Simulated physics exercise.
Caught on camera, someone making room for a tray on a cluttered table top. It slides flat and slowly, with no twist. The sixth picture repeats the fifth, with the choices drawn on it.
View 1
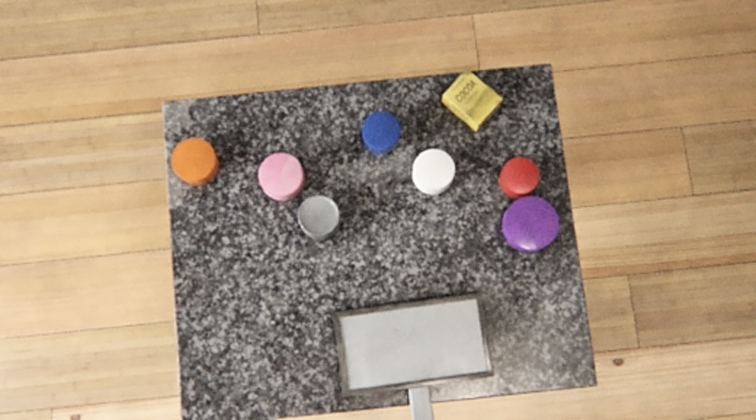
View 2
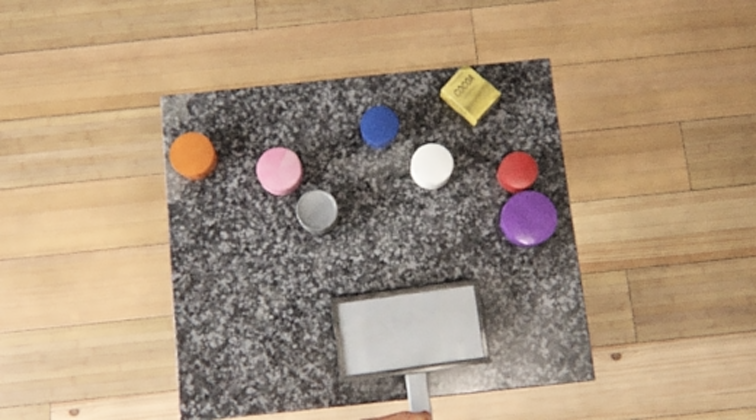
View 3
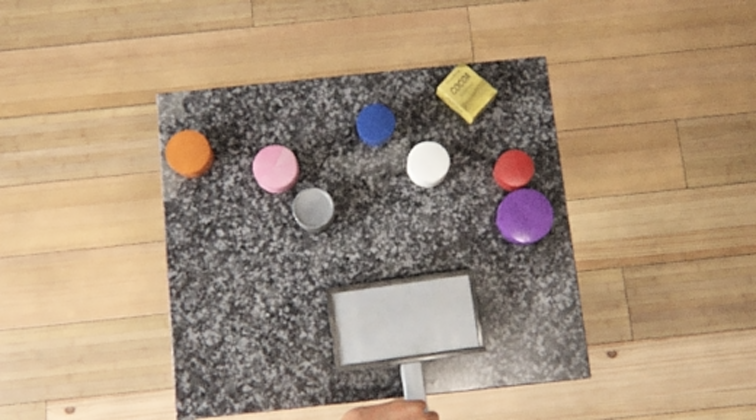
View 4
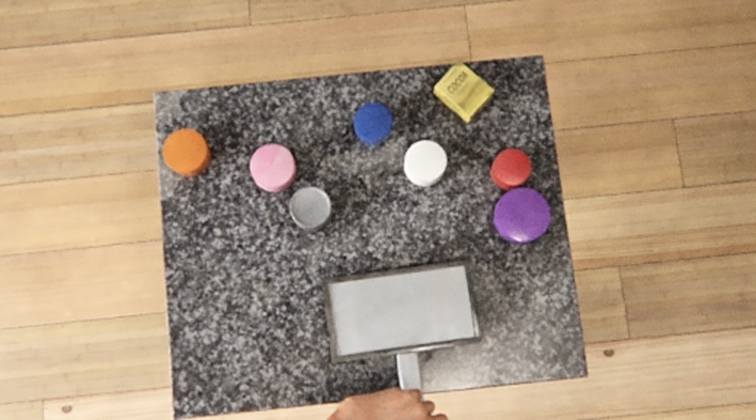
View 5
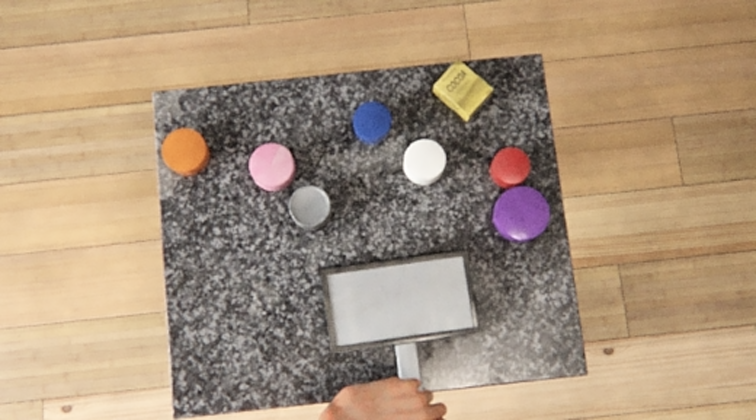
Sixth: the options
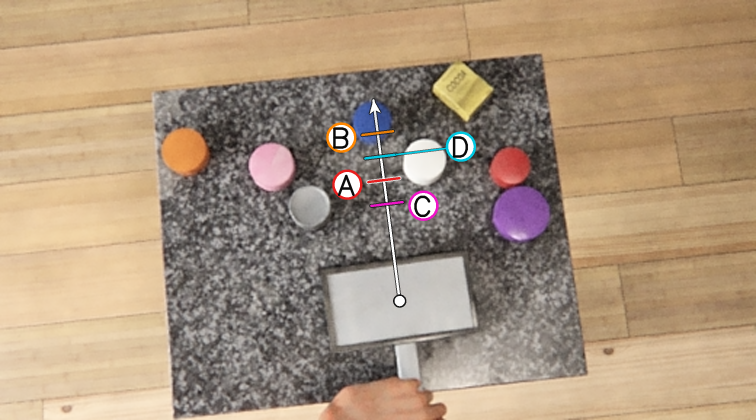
A grey tray slides slowly up the speckled table top as a hand pushes its handle.
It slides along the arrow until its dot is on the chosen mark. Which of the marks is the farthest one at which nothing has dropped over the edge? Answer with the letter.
As far as tick B.
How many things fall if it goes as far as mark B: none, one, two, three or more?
In all, none.
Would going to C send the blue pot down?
No.
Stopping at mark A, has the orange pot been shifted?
No.
On the marked copy, A at (384, 180); B at (378, 133); C at (387, 204); D at (380, 157); the arrow from (400, 301) to (374, 100); the white dot at (400, 301).
Following B. Soon after the start, tray (391, 240); grey jar (307, 190); orange pot (186, 152).
Later, tray (383, 180); white tin (418, 115); grey jar (293, 136).
In the end, tray (378, 135); white tin (410, 72); blue pot (366, 79); nothing has fallen.
As for the rest, A is safe but short; C is safe but short; D is safe but short.
